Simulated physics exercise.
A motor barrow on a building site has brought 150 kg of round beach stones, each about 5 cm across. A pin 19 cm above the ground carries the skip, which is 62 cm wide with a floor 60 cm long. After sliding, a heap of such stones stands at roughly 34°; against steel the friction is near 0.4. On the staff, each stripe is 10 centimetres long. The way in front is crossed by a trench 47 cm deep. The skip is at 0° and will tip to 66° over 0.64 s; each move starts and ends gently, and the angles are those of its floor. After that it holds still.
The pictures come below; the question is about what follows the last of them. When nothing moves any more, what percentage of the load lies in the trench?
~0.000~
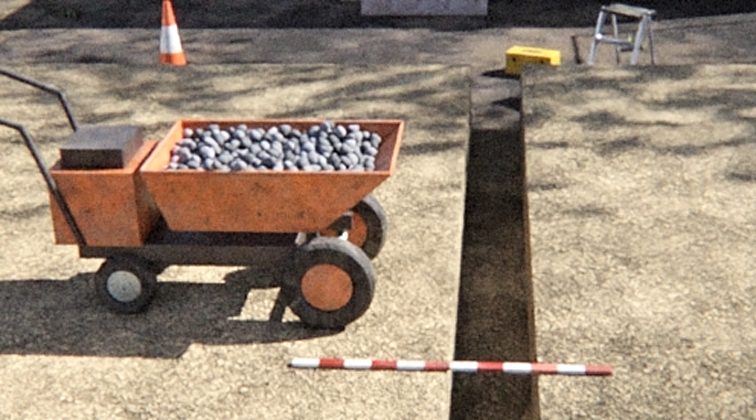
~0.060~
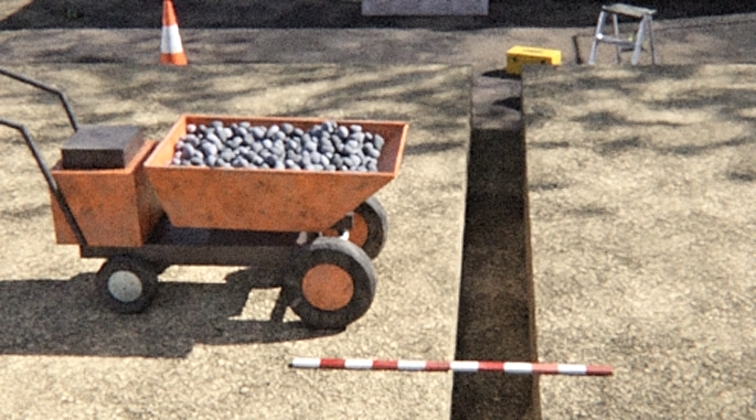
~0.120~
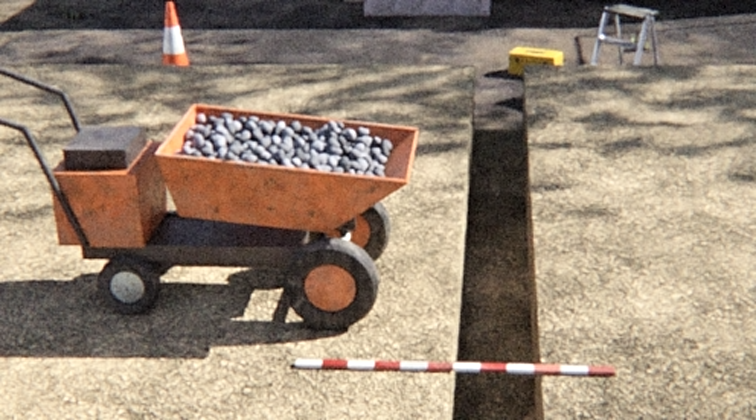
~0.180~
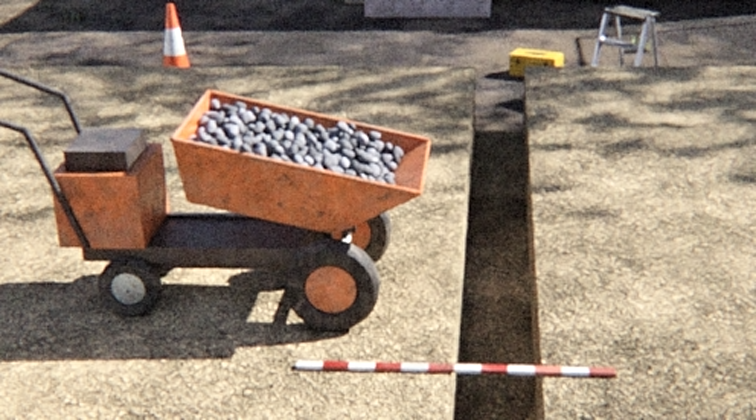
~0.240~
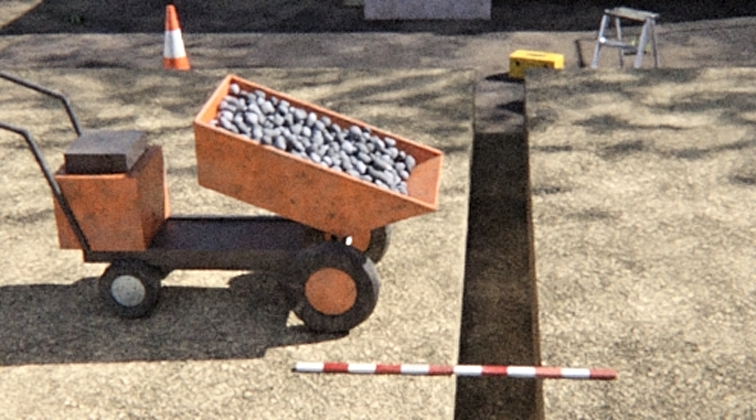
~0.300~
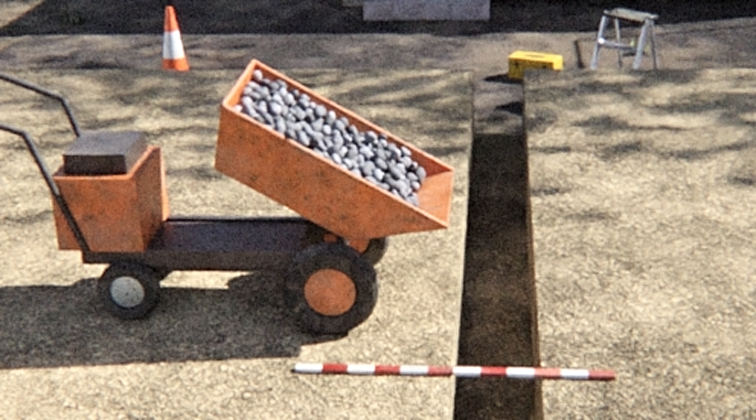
63 %.
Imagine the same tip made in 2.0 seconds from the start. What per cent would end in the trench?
It would come to roughly 85 per cent.
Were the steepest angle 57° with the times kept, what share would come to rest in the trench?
Then roughly 60 percent.
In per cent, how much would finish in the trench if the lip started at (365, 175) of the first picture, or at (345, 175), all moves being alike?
About 85 per cent first, then about 95 per cent.
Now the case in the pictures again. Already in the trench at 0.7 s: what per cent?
About 25%.
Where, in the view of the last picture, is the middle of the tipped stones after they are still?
Centre estimate: Around (521, 376).
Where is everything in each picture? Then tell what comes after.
In the first frame, lip at (391, 175), floor tilted 0°, highest stones at (307, 135).
In the second frame, the skip is at 2°, its lip at (395, 176); the top of the load is at (256, 135); the stones move at 0.4 m/s on average.
In the third frame, lip at (407, 183), floor tilted 6°, highest stones at (210, 129); the stones move at 0.7 m/s on average.
In the fourth frame, the skip is at 13°, its lip at (421, 194); the top of the load is at (220, 116); the stones move at 1.1 m/s on average.
In the fifth frame, the skip is at 21°, its lip at (435, 209); the top of the load is at (236, 104); the stones move at 1.3 m/s on average.
In the sixth frame, lip at (447, 227), floor tilted 30°, highest stones at (255, 89); the stones move at 1.4 m/s on average.
After 0.5 s the floor is at 56°; 100 % in the skip; the foremost stones are at (453, 234).
After 0.7 s the floor is at 66°; 73 % in the skip, 26 % in the trench, 1 % past the trench; the foremost stones are at (548, 294).
After 1.1 s the floor is at 66°; 10 % in the skip, 52 % in the trench, 37 % past the trench; the foremost stones are at (744, 317).
After 3.0 s the floor is at 66°; 0 % in the skip, 63 % in the trench, 37 % past the trench; the foremost stones are past the picture's edge.
